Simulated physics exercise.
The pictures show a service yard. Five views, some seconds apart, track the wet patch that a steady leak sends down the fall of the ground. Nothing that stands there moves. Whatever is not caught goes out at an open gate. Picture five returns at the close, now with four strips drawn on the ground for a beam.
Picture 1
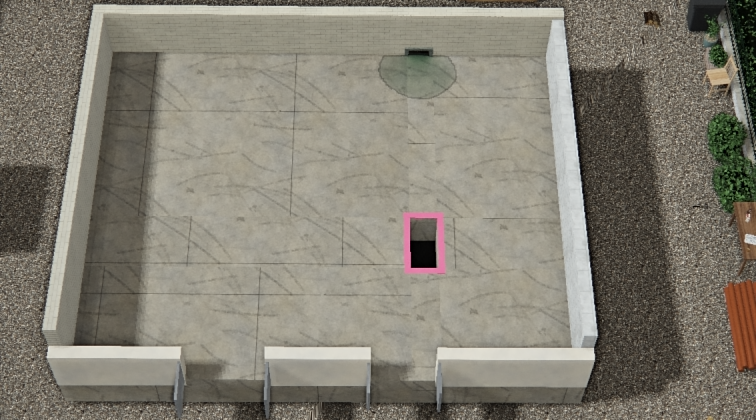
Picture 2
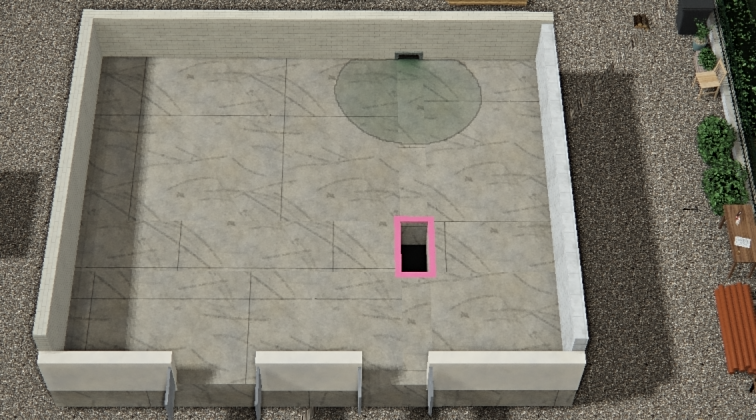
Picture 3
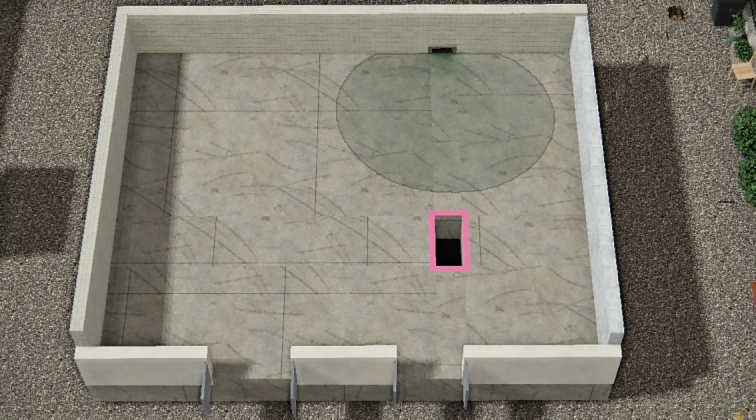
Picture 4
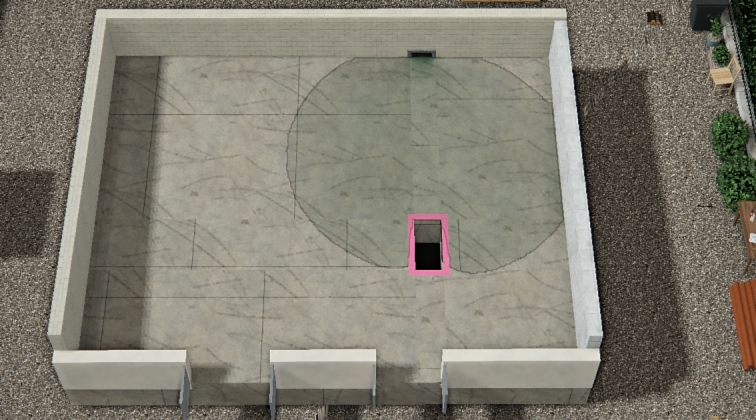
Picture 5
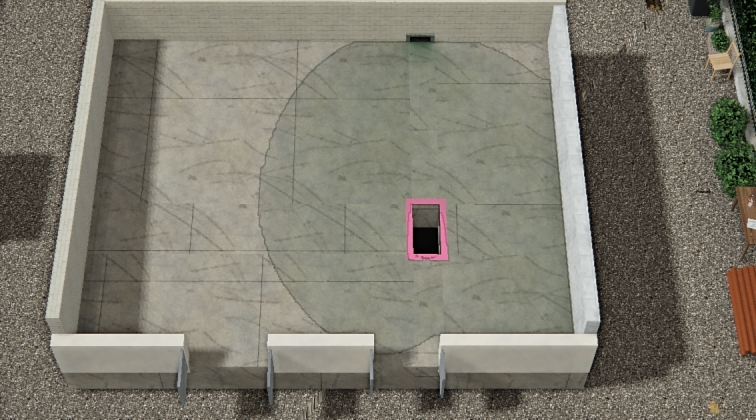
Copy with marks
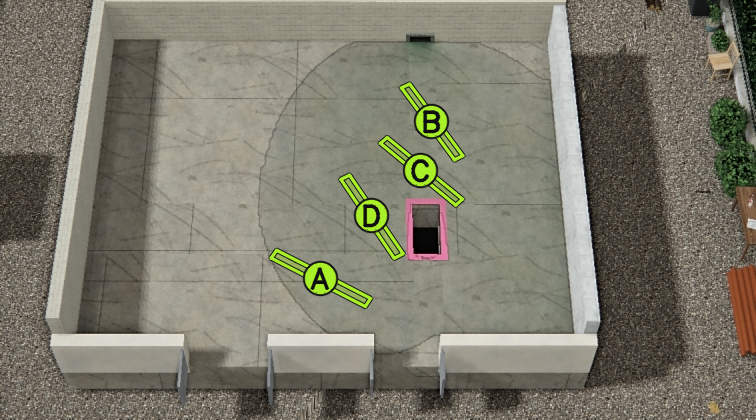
In a walled service yard seen from above, a small patch of greenish water lies below an outfall in the back wall. The water spreads outward across the paving, widening toward the right wall and reaching the pink-edged gully, then surrounds it and extends to the front wall near an open gate.
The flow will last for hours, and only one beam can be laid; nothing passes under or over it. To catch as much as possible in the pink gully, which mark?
Spot D.
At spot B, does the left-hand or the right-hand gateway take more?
More leaves on the right.
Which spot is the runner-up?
A it is.
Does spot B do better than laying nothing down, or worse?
Worse.
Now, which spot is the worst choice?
It is C.
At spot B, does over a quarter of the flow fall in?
No, it does not.
On the marked copy, A from (273, 254) to (367, 302); B from (405, 85) to (458, 157); C from (383, 140) to (459, 202); D from (345, 177) to (398, 255).
If A is chosen, about 23 % of the stream runs into the pink gully, about 76 % out by the gates.
If B is chosen, about 10 % of the stream runs into the pink gully, about 88 % out by the gates.
If C is chosen, about 6 % of the stream runs into the pink gully, about 92 % out by the gates.
If D is chosen, about 36 % of the stream runs into the pink gully, about 63 % out by the gates.
